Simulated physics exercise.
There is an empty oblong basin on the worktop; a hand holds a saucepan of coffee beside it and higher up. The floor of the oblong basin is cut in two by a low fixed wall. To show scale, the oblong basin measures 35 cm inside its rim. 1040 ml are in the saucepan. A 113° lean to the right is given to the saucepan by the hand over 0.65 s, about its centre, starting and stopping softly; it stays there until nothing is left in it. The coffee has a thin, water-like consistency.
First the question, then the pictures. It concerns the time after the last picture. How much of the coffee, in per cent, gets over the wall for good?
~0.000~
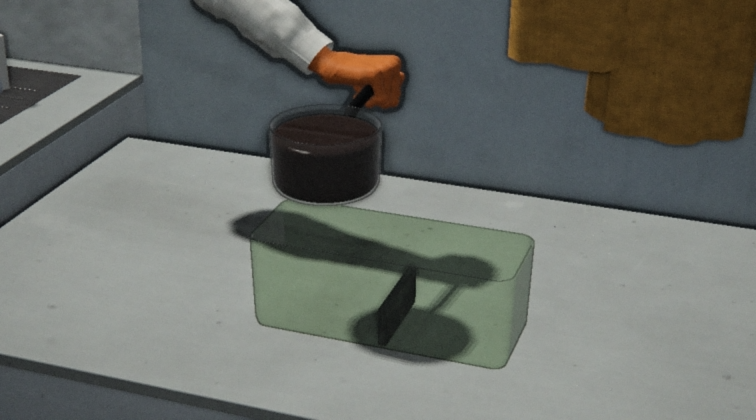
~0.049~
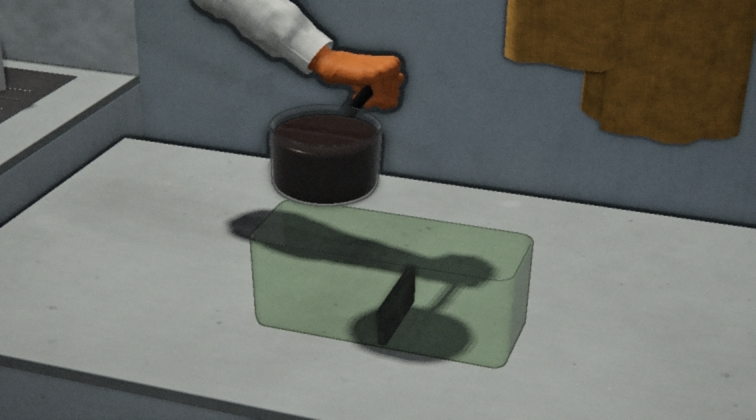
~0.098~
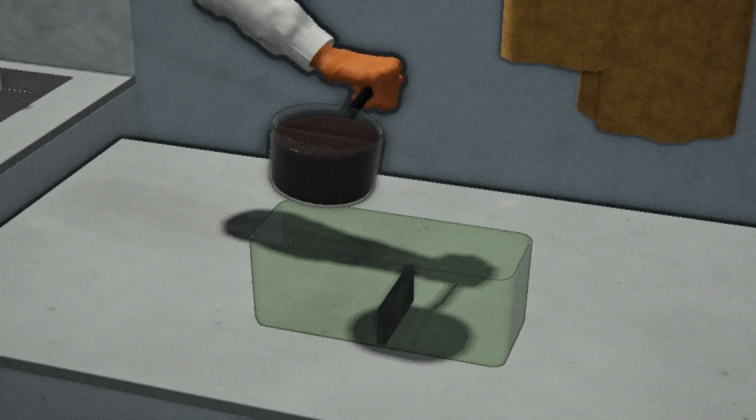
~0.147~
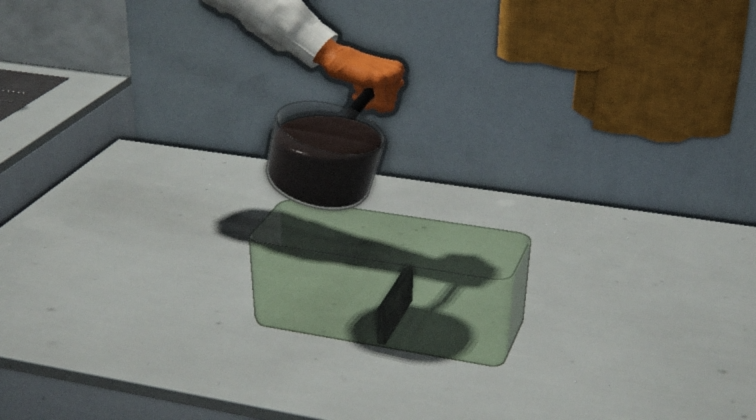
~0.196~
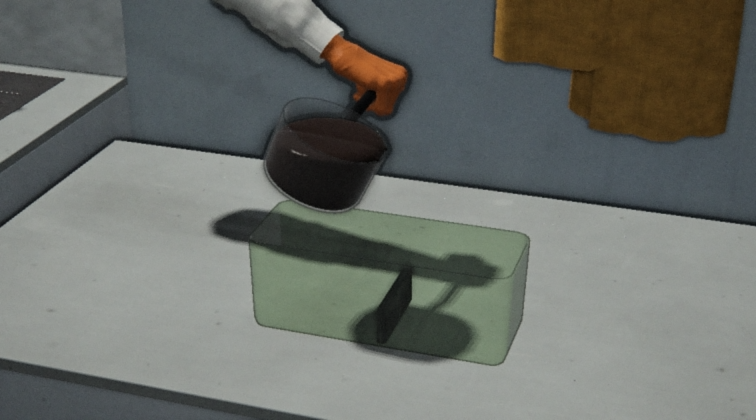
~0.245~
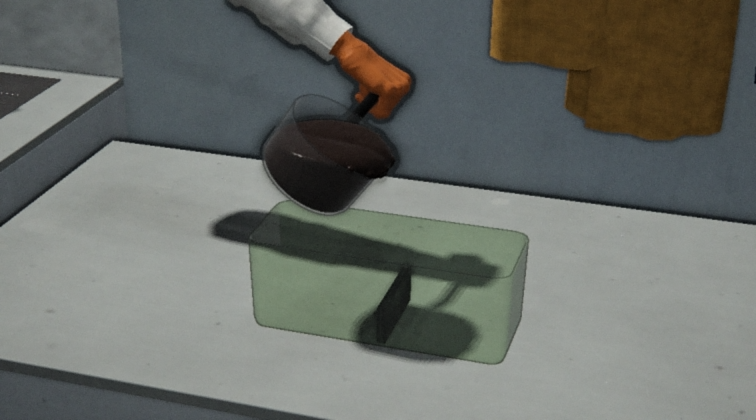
58 %.
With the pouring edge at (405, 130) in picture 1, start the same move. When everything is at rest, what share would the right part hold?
In that case roughly 85 per cent.
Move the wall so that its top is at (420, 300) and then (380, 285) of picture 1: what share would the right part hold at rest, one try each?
Try 1: 40 %; try 2: 85 %.
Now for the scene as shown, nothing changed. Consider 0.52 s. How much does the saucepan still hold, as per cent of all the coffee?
Around 28 percent.
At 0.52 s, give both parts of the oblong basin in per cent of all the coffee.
About 4 left, about 42 right.
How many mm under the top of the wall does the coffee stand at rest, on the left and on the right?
36 mm left, 24 mm right.
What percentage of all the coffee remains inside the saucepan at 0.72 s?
4 %.
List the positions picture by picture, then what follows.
In the first picture, it leans 0°; its right rim is at (378, 133); the coffee meets the walls at (278, 125) and (378, 140); the oblong basin's rim runs from (267, 219) to (524, 261); the wall's top is at (398, 289).
In the second picture, it leans 2°; its right rim is at (378, 135); the coffee meets the walls at (278, 125) and (378, 140).
In the third picture, it leans 6°; its right rim is at (380, 140); the coffee meets the walls at (278, 125) and (379, 143).
In the fourth picture, it leans 14°; its right rim is at (381, 148); the coffee meets the walls at (280, 127) and (381, 144).
In the fifth picture, it leans 24°; its right rim is at (382, 158); the coffee meets the walls at (279, 129) and (382, 150); 1 per cent is over the edge.
In the sixth picture, it leans 35°; its right rim is at (382, 170); the coffee meets the walls at (277, 131) and (378, 159); 5 per cent is over the edge.
By 0.52 s the tilt is 102° and 27 per cent is still to pour, 4 is left of the wall and 41 right of it.
By 0.72 s the tilt is 113° and 4 per cent is still to pour, 28 is left of the wall and 61 right of it.
By 0.92 s the tilt is 113° and 0 per cent is still to pour, 39 is left of the wall and 59 right of it.
By 1.15 s the tilt is 113° and 0 per cent is still to pour, 41 is left of the wall and 58 right of it.
At rest 41 per cent lies left of the wall, 58 right of it and 1 outside.
